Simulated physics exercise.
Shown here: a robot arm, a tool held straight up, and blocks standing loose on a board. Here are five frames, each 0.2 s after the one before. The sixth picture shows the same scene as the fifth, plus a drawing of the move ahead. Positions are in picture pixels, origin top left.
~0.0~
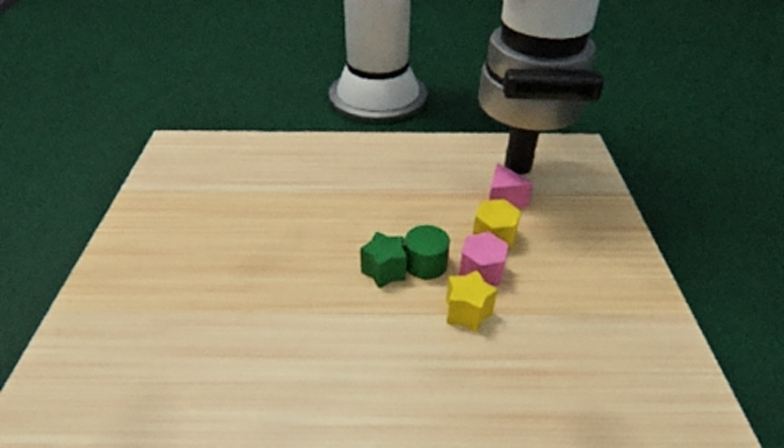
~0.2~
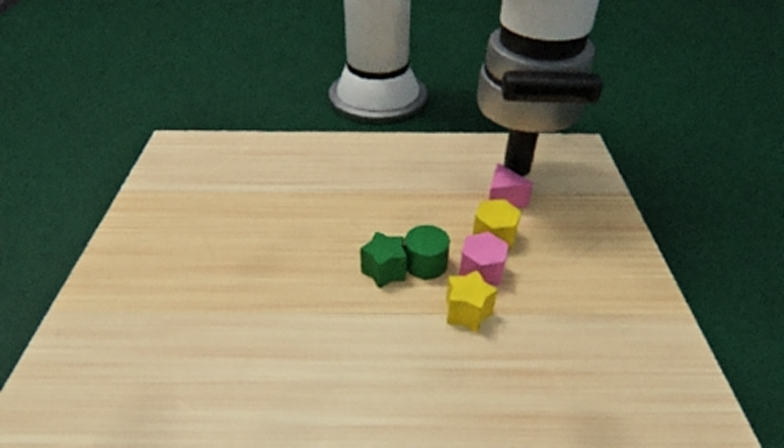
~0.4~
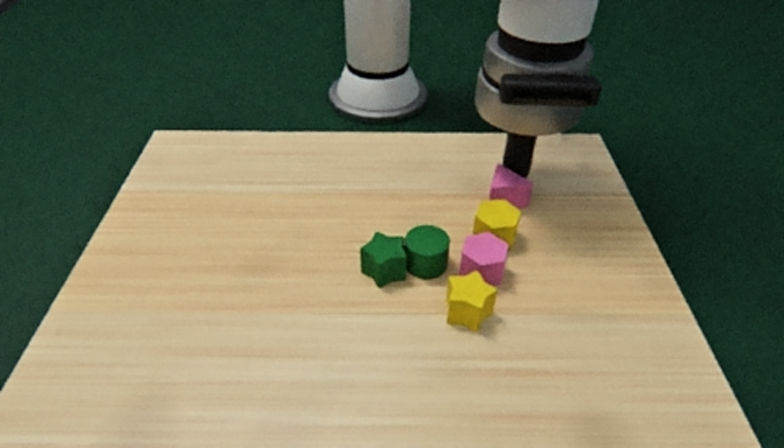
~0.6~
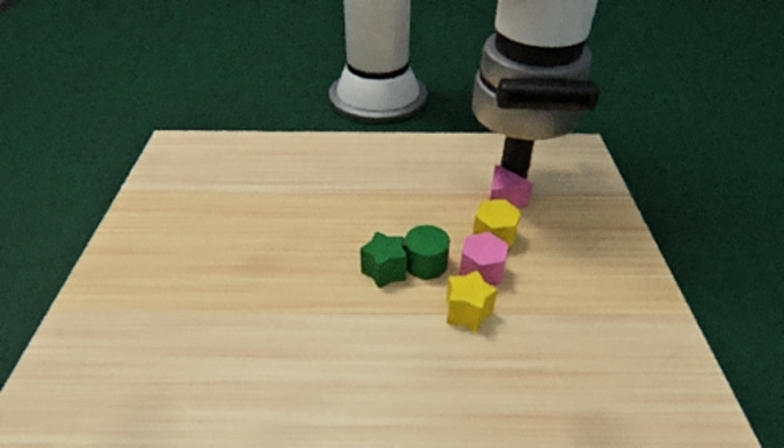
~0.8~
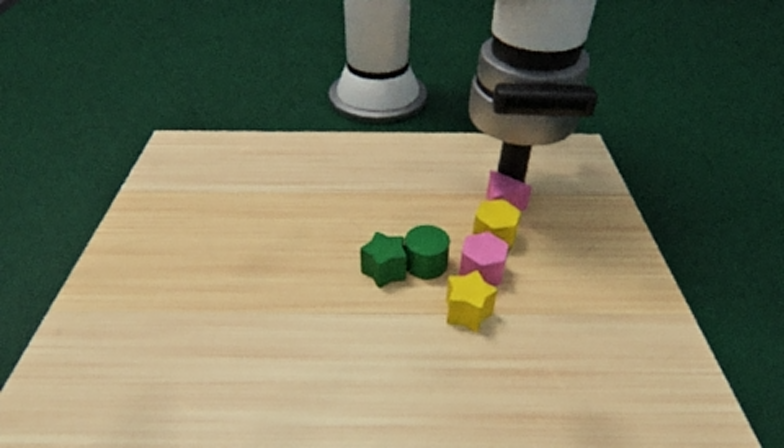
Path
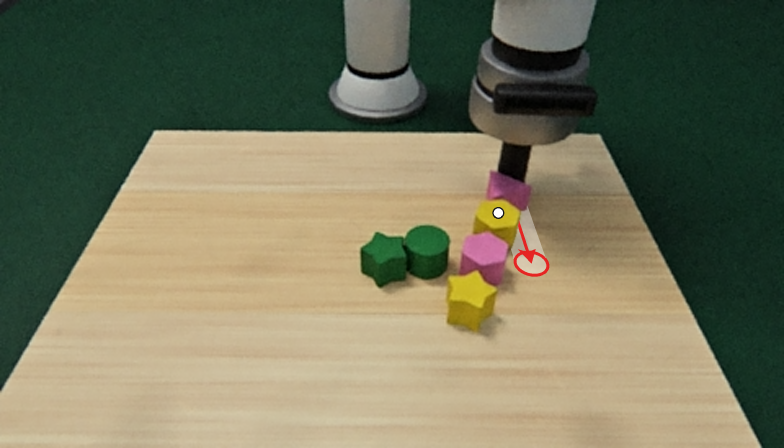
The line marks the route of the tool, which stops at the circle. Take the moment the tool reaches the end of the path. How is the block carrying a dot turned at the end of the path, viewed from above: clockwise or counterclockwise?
Viewed from the top, it goes anticlockwise.
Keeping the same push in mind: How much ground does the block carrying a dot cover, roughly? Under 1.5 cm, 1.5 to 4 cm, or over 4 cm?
My prediction: Between 1.5 and 4 cm.
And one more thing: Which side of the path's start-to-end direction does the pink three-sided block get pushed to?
Well, taking the path from its start to its end as straight ahead, the pink three-sided block moves to the right.
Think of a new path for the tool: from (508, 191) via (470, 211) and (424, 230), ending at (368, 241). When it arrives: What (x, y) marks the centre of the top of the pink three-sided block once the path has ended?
At pixel (453, 220).
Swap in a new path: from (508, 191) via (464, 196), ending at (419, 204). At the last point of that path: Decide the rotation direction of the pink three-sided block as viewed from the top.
Looking down, it rotates anti-clockwise.
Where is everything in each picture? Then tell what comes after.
Tip of the tool (518, 168), middles of tops, pink hexagonal block (485, 248), yellow hexagonal block (498, 213), pink three-sided block (507, 177), in the first picture.
Tool (517, 170), nothing pushed, in the second picture.
Tool (515, 173), nothing pushed, in the third picture.
Tool (513, 177), nothing pushed, in the fourth picture.
Tool (510, 182), pink hexagonal block (485, 248), yellow hexagonal block (498, 213), pink three-sided block (505, 183), in the fifth picture.
The line goes from (508, 191) directly to (531, 263); the dot is on the yellow hexagonal block.
The first path, step by step. One third of the way, tool (517, 204); pink hexagonal block (485, 252); yellow hexagonal block (494, 222), turned 25° anticlockwise; pink three-sided block (496, 198), turned 35° clockwise.
Two thirds of the way, tool (525, 227); pink hexagonal block (484, 254); yellow hexagonal block (490, 223), turned 35° anticlockwise; pink three-sided block (492, 200), turned 45° clockwise.
At the end, tool (534, 254); pink hexagonal block (484, 254); yellow hexagonal block (490, 223), turned 35° anticlockwise; pink three-sided block (492, 200), turned 45° clockwise.
